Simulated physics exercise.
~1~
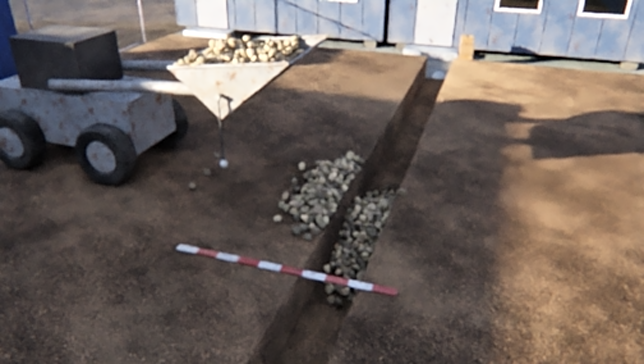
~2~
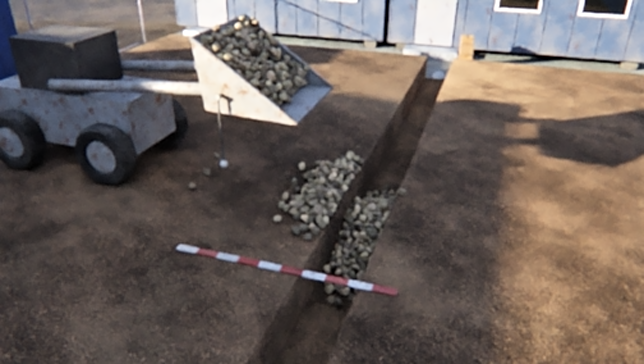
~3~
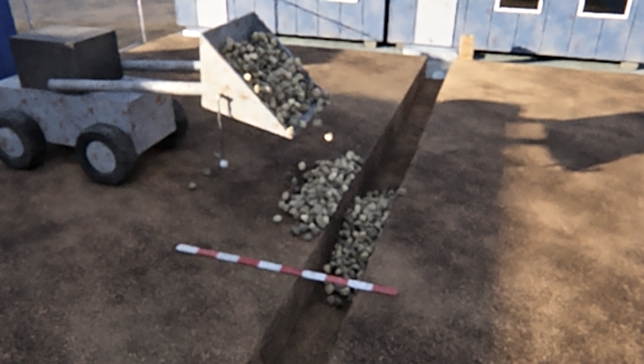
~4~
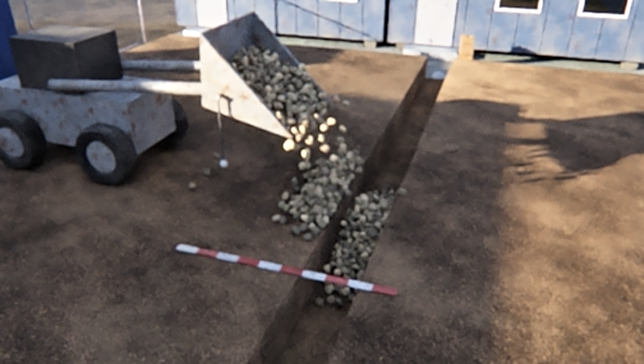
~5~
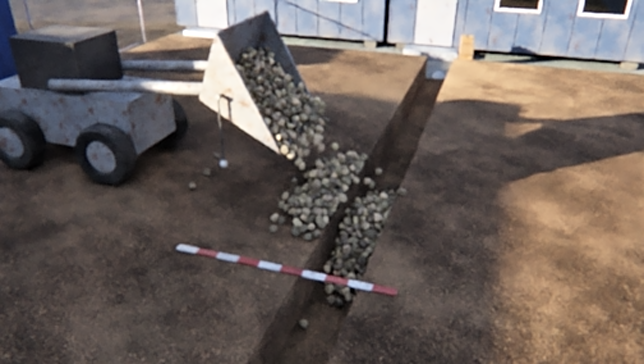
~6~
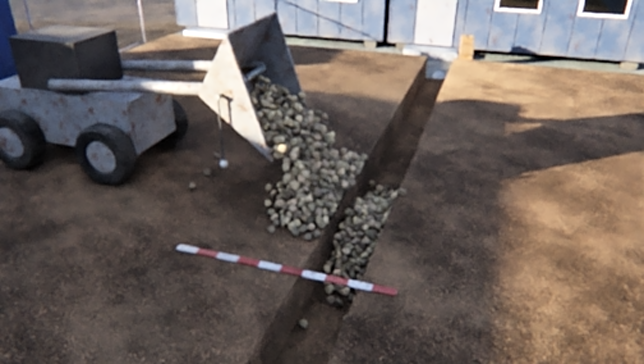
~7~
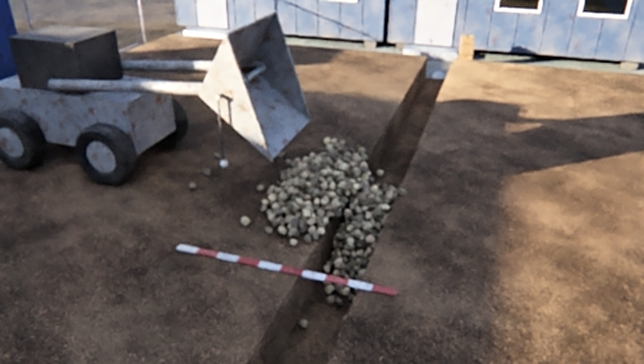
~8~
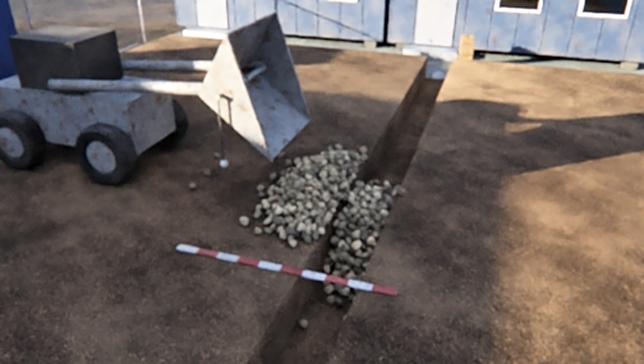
Steel loader bucket tipping in stages, spilling pale stones onto a heap beside a narrow trench, some rolling in, then hanging empty.
